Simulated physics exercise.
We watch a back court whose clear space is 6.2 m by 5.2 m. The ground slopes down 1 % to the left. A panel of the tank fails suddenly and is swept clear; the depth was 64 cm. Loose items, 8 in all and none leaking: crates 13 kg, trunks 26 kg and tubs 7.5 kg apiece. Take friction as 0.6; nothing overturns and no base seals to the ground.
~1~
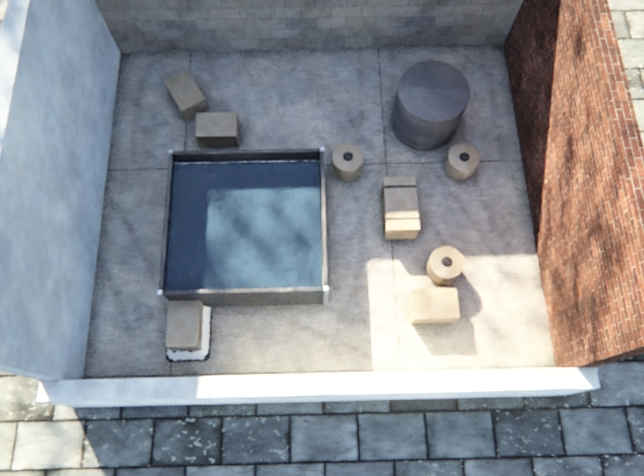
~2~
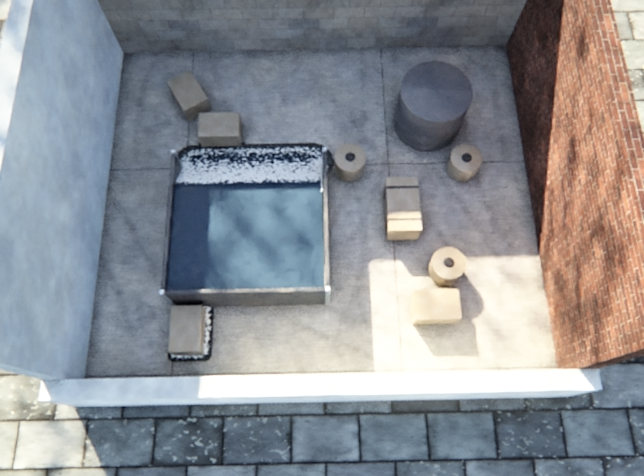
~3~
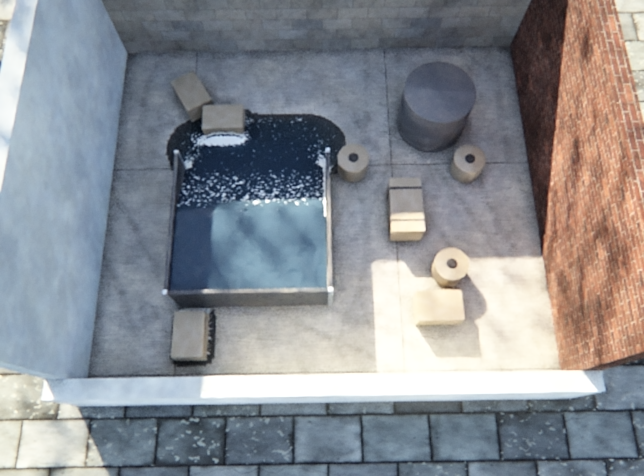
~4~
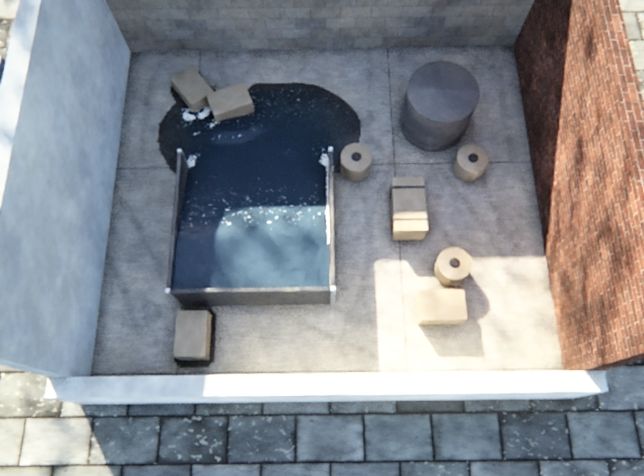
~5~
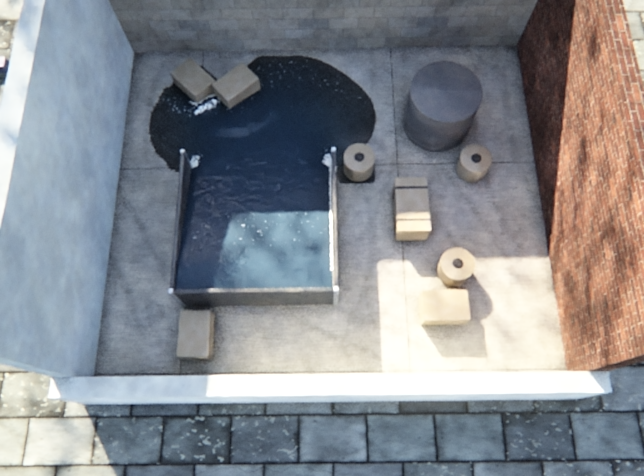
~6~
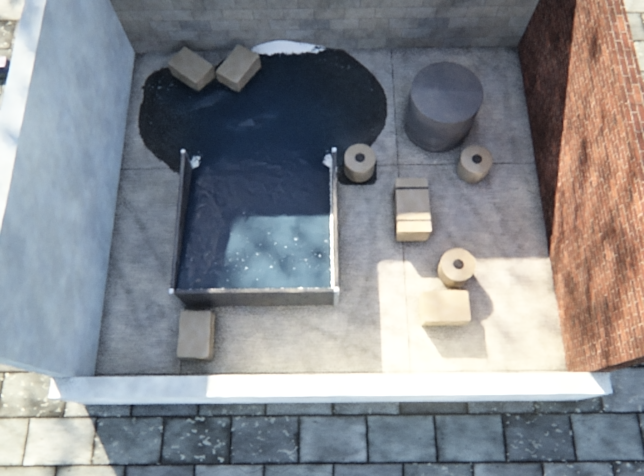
Water fills a square, dark-walled tank in a paved court, seen from high above the front. Tan-grey crates and round tubs stand around it, with a large grey cylinder at back right, a pale wall left and red brick right. The tank's far side opens and water spreads backward in a dark, foam-flecked pool, turning and pushing two crates toward the back wall, as the view drifts slightly.
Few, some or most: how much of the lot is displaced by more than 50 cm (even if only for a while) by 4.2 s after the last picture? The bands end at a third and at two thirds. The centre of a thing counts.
That comes to between one and two thirds.
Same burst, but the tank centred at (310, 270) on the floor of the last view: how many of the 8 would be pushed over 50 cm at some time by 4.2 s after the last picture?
Then 4.
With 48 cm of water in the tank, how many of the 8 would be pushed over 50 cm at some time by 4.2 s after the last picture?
In that case 2 of them.
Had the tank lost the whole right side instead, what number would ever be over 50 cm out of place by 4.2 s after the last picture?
Then 6.
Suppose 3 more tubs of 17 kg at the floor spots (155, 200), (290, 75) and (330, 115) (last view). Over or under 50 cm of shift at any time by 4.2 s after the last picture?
In that order: Over, past it, more.
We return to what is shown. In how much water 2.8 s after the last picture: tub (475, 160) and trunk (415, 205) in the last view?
About 3 and 0 cm.
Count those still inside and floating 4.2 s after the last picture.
I count 4.
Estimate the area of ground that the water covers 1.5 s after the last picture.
Roughly 15 m2.
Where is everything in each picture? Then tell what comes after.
A crate at (216, 124), on the bottom; a crate at (185, 90), on the bottom; water covers 3.8 m2; 0 of 8 have shifted, in the first picture.
A crate at (219, 124) rests on the ground; a crate at (187, 90), on the bottom; 4.9 m2 under water; 1 of 8 have shifted, in the second picture.
A crate at (223, 116) rests on the ground, 14 cm from its start; a crate at (191, 90), on the bottom; 6.1 m2 under water; 2 of 8 have shifted, in the third picture.
A crate at (229, 98), on the bottom, 41 cm from its start; a crate at (192, 85) rests on the ground, 9 cm from its start; water covers 7.5 m2; 3 of 8 have shifted, in the fourth picture.
A crate at (235, 81) rests on the ground, 71 cm from its start; a crate at (193, 77), on the bottom, 25 cm from its start; water covers 9.2 m2; 3 of 8 have shifted, in the fifth picture.
A crate at (238, 63), on the bottom, 105 cm from its start; a crate at (190, 64), on the bottom, 49 cm from its start; 10.7 m2 under water; 3 of 8 have shifted, in the sixth picture.
Then, 0.4 s after the last picture 2 of 8 are over 50 cm from their spots; 1 afloat.
Then, 1.5 s after the last picture 2 of 8 are over 50 cm from their spots; 2 afloat.
Then, 2.8 s after the last picture 2 of 8 are over 50 cm from their spots; 2 afloat.
Then, 4.2 s after the last picture 3 of 8 are over 50 cm from their spots, and 3 have been at some point; 4 afloat.
